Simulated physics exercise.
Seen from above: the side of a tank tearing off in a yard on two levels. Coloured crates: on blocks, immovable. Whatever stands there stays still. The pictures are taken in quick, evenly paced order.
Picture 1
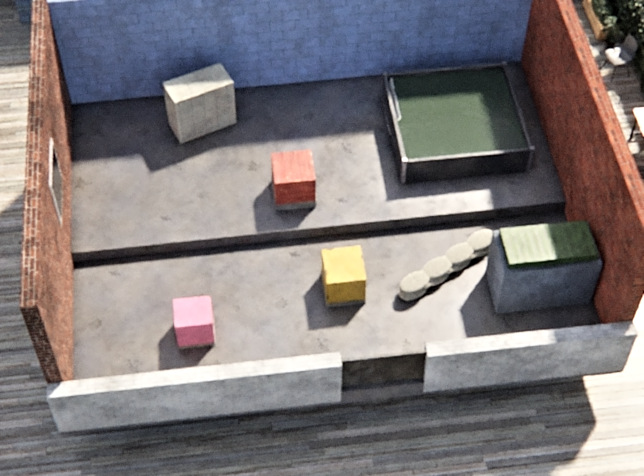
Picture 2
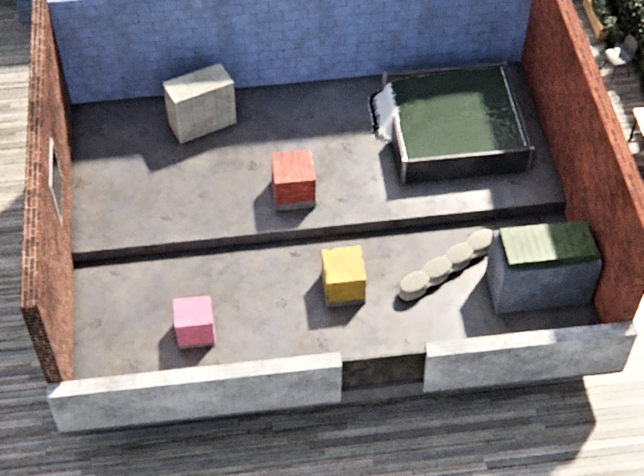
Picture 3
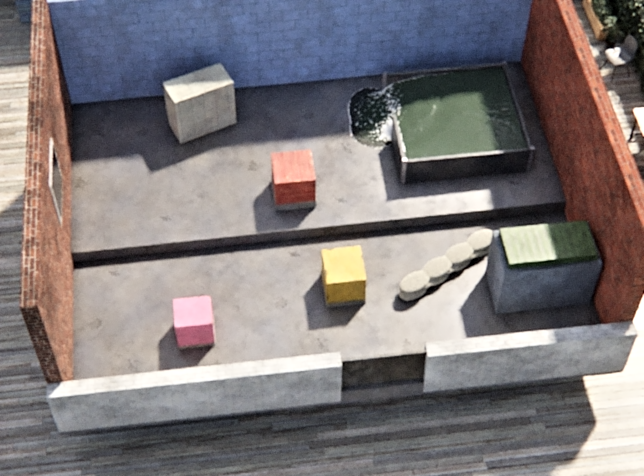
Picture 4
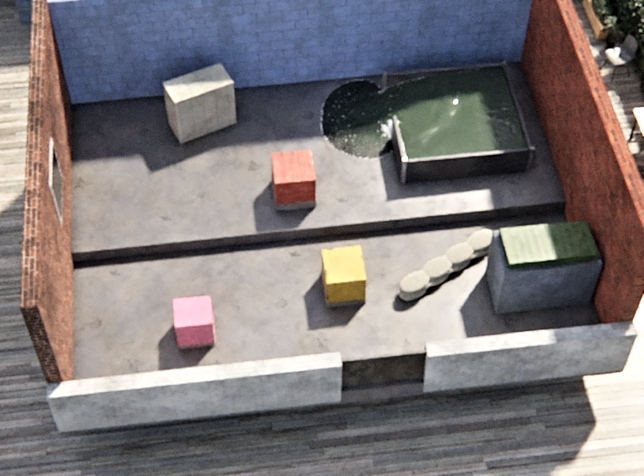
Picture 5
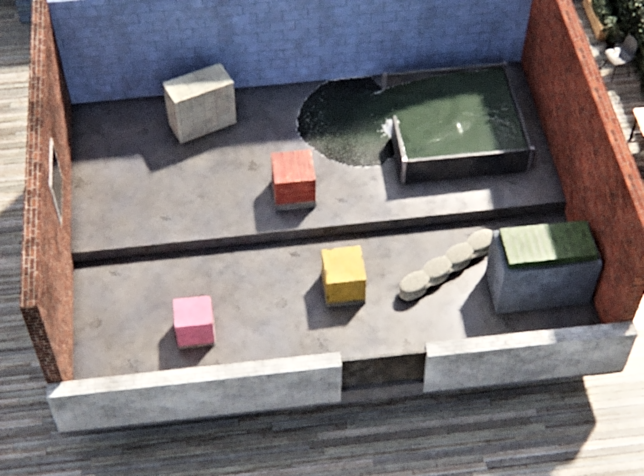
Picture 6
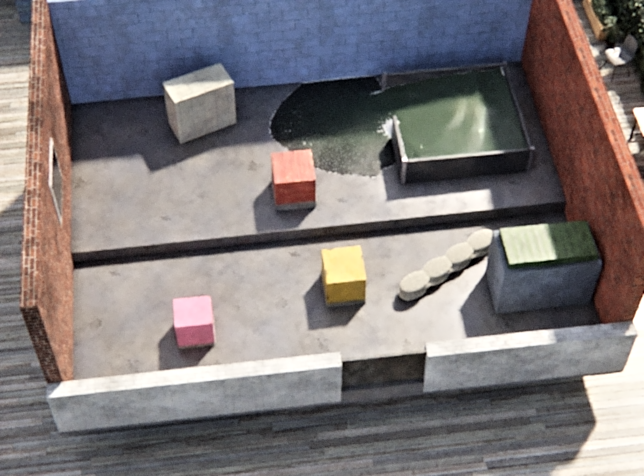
The footage shows a two-level walled yard with coloured crates and an open tank of dark green water; the tank's left side breaks open, and water pours out, spreading leftward across the upper level behind the red crate.
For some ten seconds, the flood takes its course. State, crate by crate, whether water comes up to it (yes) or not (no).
In the end red crate: Dry; yellow crate: Dry; pink crate: Wet.
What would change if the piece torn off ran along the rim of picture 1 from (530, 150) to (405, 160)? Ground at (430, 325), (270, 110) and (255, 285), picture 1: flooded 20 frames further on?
Taking them in turn, I get sodden, then left untouched, then sodden.
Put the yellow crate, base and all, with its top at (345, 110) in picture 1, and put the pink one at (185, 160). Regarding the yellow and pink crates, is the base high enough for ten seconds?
I'd say yellow is overtopped, while pink is overtopped.
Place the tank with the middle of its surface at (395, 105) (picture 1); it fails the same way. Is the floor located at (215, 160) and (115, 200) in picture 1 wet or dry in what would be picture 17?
Taking the spots in order: Swamped, swamped.
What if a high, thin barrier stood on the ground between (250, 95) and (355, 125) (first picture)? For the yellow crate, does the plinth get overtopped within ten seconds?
Yellow takes water.
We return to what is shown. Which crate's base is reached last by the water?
Looks like the pink-painted one to me.
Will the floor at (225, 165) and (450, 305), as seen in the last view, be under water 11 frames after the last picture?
Going by the order given, the first is inundated and the second still bare.
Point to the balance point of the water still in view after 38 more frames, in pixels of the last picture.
The spot I would choose is (270, 179).
A moment on, water covers 15 % of the floor; the red crate water round its plinth, the yellow crate not reached, the pink crate not reached.
Next, water covers 25 % of the floor; the red crate water round its plinth, the yellow crate not reached, the pink crate not reached.
Then, water covers 35 % of the floor; the red crate water round its plinth, the yellow crate water round its plinth, the pink crate not reached.
Later, water covers 55 % of the floor; the red crate water round its plinth, the yellow crate water round its plinth, the pink crate water round its plinth.
In the end, water covers 70 % of the floor; the red crate stayed above the water, the yellow crate stayed above the water, the pink crate was topped.
